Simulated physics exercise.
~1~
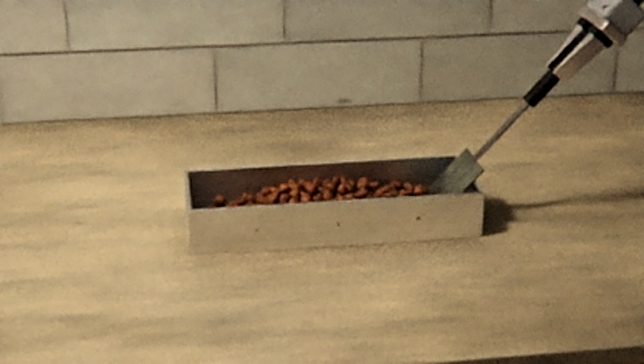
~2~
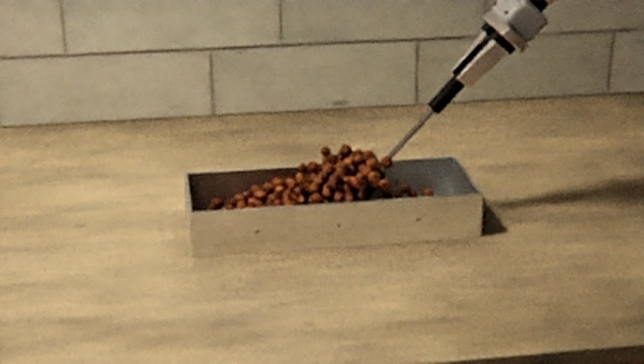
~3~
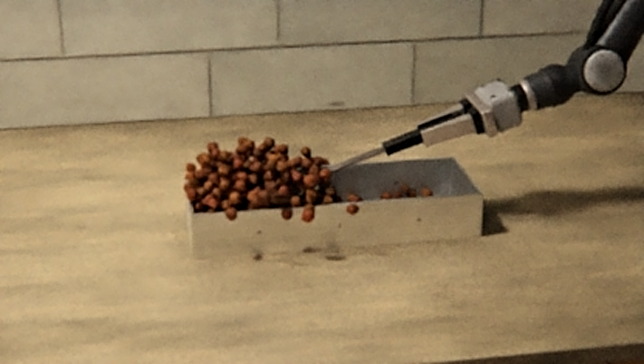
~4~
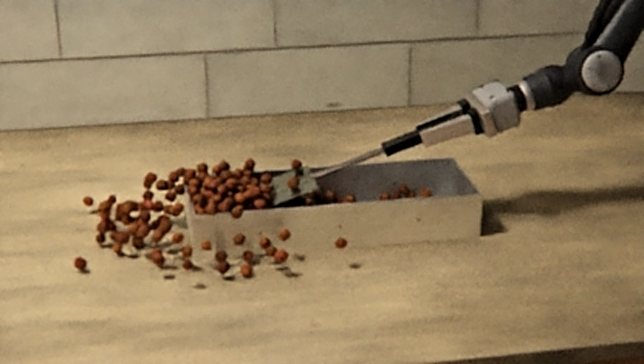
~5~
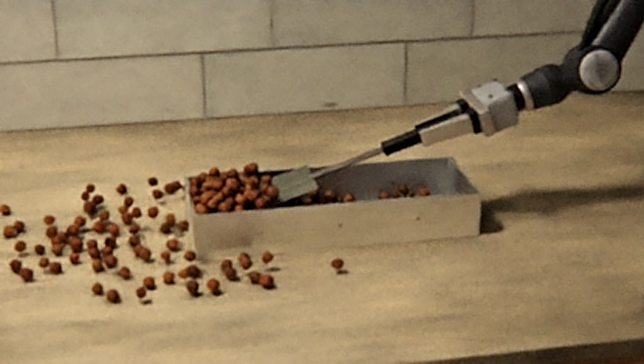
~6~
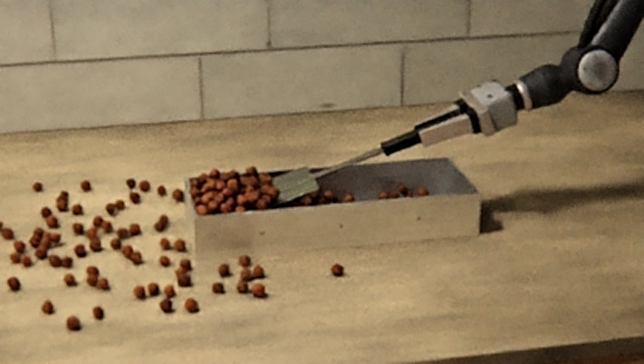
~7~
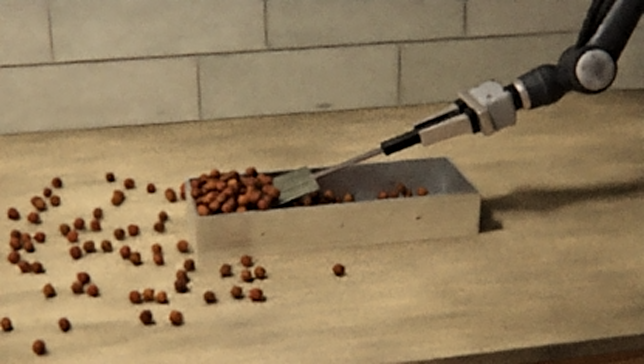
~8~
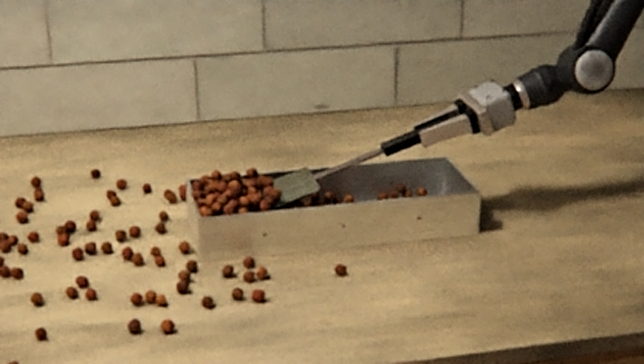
To begin with, a robotic arm holds a spatula at the right end of a narrow grey tray, where reddish-brown hazelnuts lie on a wooden table before a tiled wall. The arm sweeps the blade left through the tray, pushing the nuts into a rising heap. As the spatula tilts flatter and reaches the left part, the pile swells above the rim and nuts spill over the left end and front. The blade stops, but the loose nuts scatter and roll across the table. Finally, many lie spread to the left and in front, while a heap remains inside beside the still spatula.
